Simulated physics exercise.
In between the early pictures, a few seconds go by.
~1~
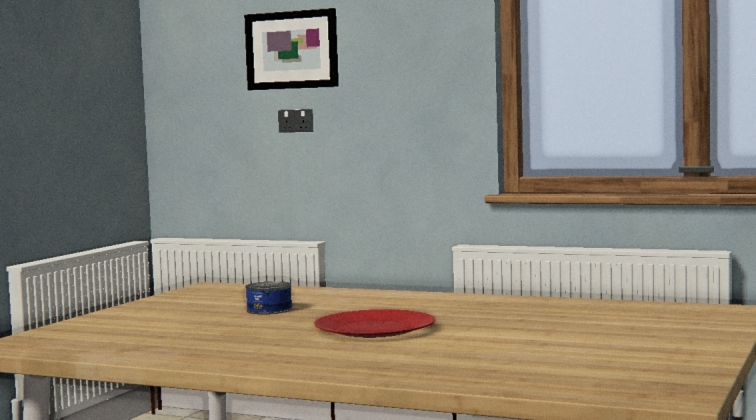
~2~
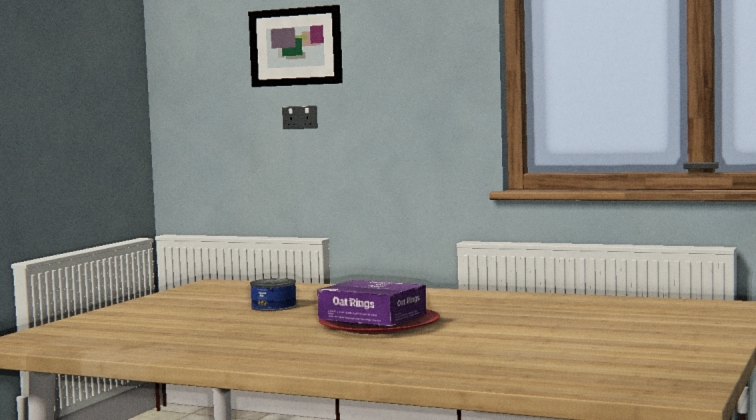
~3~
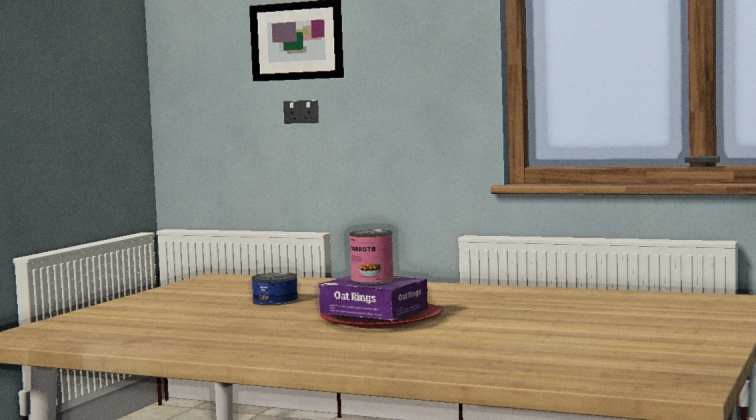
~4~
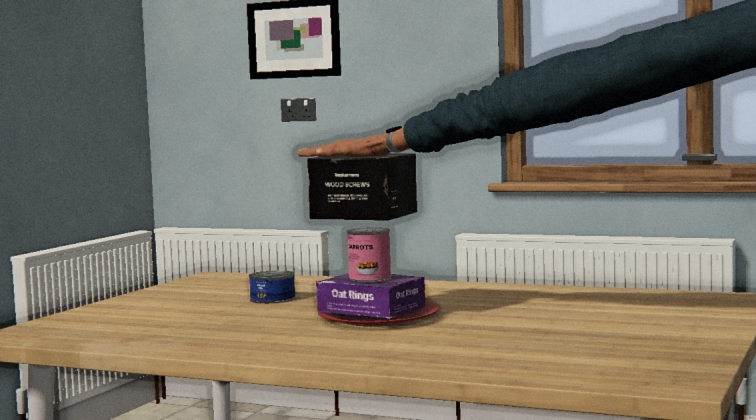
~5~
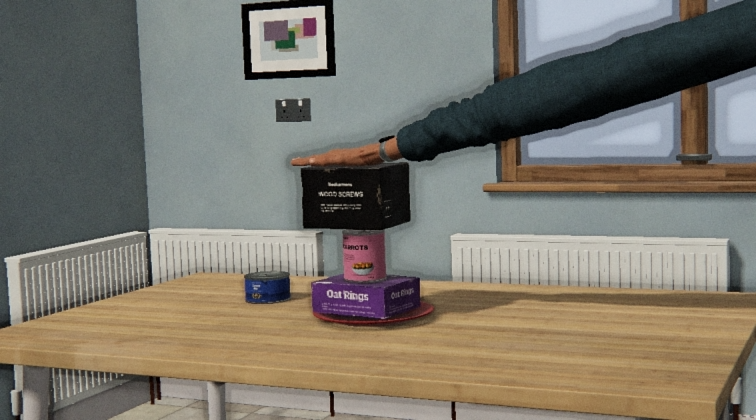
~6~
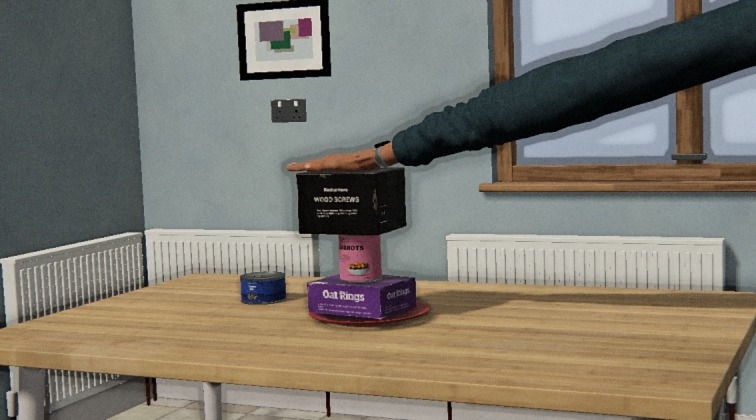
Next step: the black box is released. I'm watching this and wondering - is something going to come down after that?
No, it all holds.
Then, 0.20 s past the last view, nothing moves.
Then, 0.60 s past the last view, black box resting near (352, 201).
Finally, all 5 still in place. Final places as the last picture's camera would see them, black box near (352, 201). The pile holds.
